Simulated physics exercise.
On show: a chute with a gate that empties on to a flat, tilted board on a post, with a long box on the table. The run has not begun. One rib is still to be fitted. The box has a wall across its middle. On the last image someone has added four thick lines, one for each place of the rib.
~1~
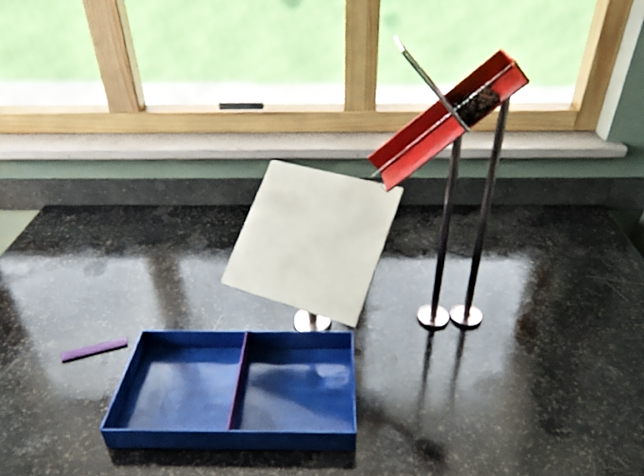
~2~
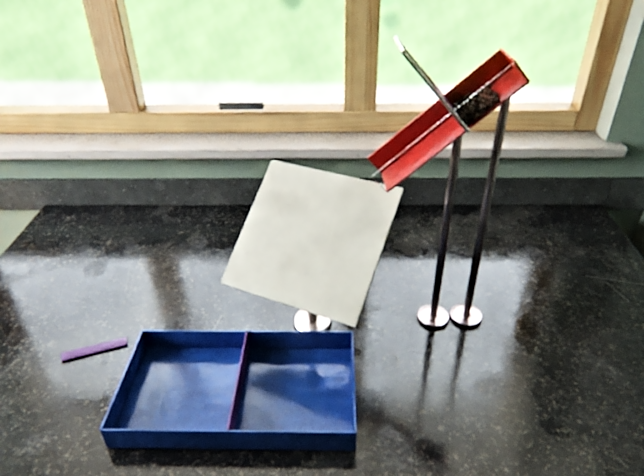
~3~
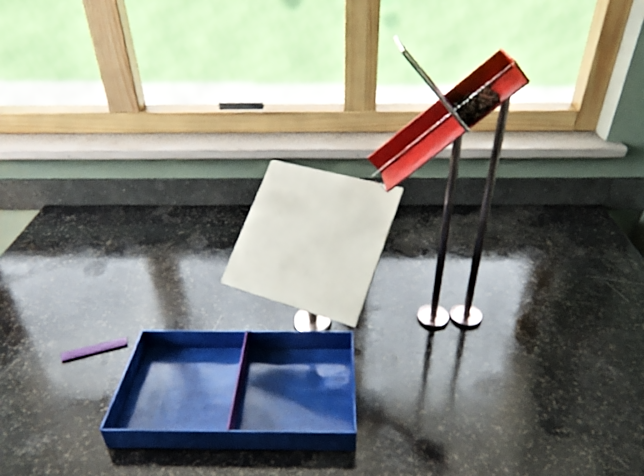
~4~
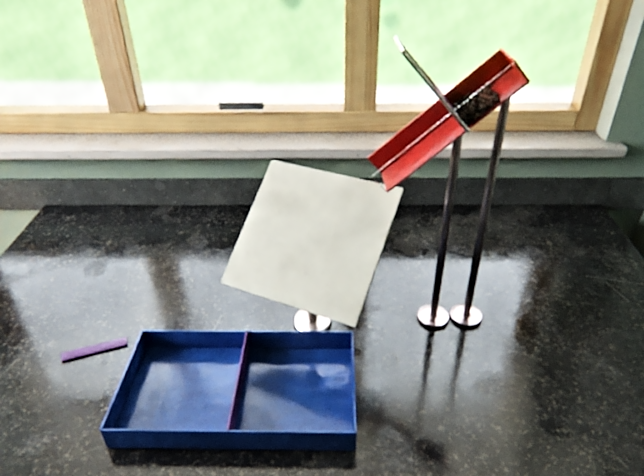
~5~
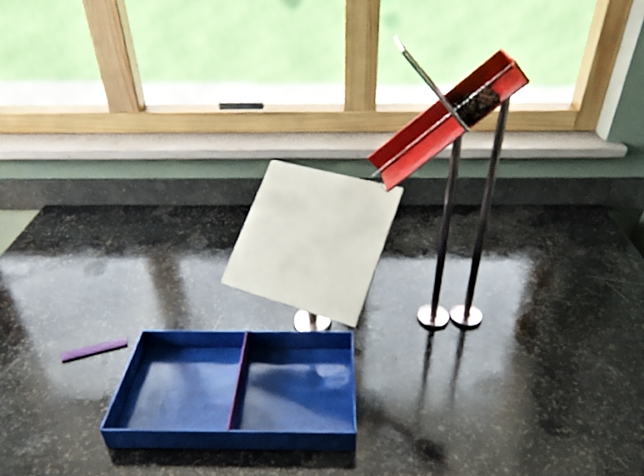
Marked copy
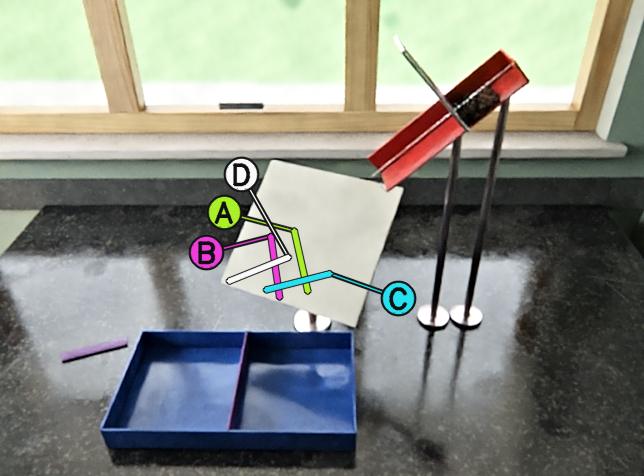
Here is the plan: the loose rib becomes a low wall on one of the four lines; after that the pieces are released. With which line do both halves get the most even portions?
The answer is line D.
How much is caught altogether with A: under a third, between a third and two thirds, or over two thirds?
Over two thirds.
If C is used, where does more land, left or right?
The left half.
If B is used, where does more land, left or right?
More lands on the right.
On the marked copy, line A from (294, 230) to (307, 291); line B from (270, 236) to (279, 297); line C from (329, 273) to (266, 289); line D from (288, 257) to (229, 281).
With A, of what is caught, only a few in the left half, all but a few in the right.
With B, of what is caught, only a few in the left half, all but a few in the right.
With C, of what is caught, all but a few in the left half, only a few in the right.
With D, of what is caught, close to half in the left half, close to half in the right.
